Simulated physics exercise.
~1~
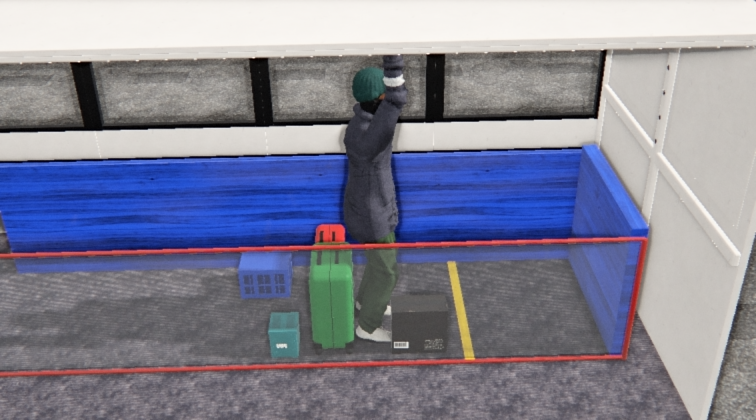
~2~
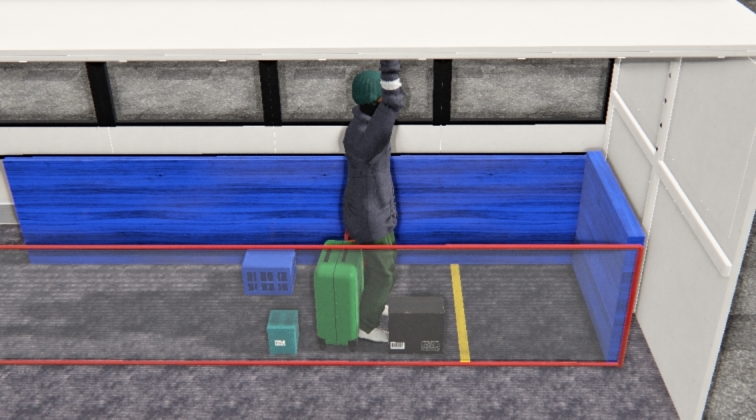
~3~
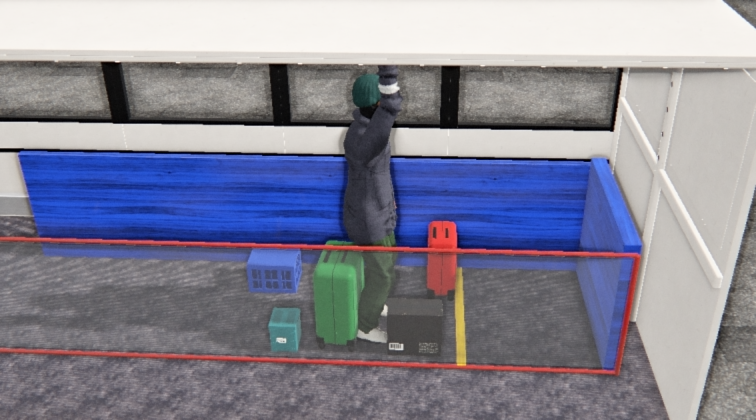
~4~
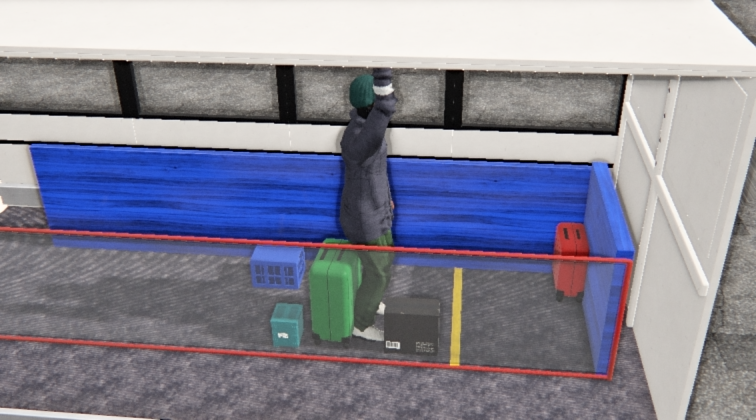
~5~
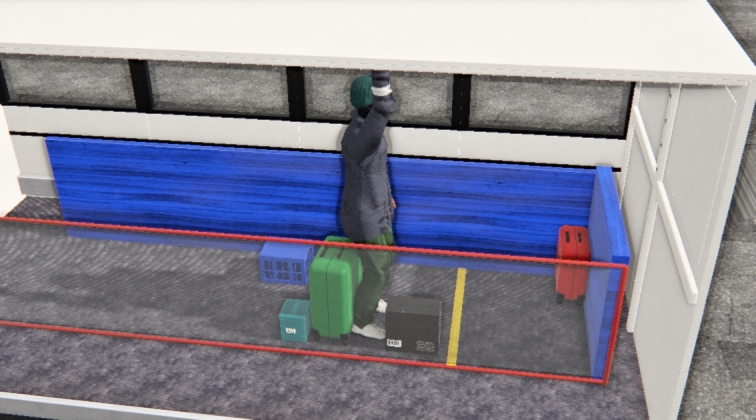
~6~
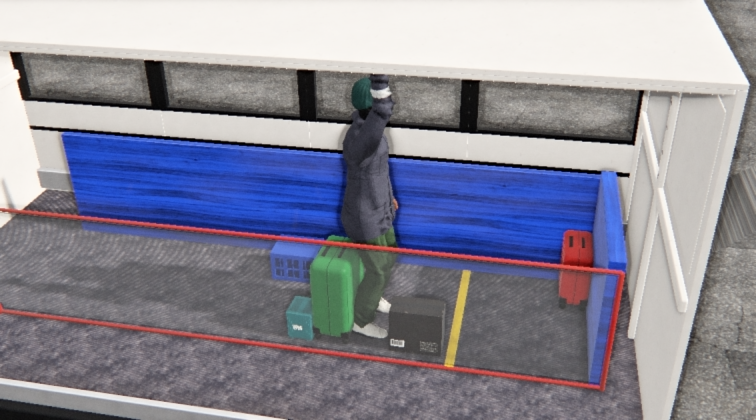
At first, a passenger in a dark coat and green cap stands with raised arms in a bus bay, a large green suitcase beside them and a small red case mostly hidden behind it. A blue crate, a teal tub and a black carton rest nearby, left of a yellow line. The red case slides right behind the passenger, emerges near the line, then crosses it and reaches the blue panel at the far right. The green suitcase shifts only slightly, while the view drifts gently sideways. Finally, the red case stands upright beyond the line, and everything else remains short of it.
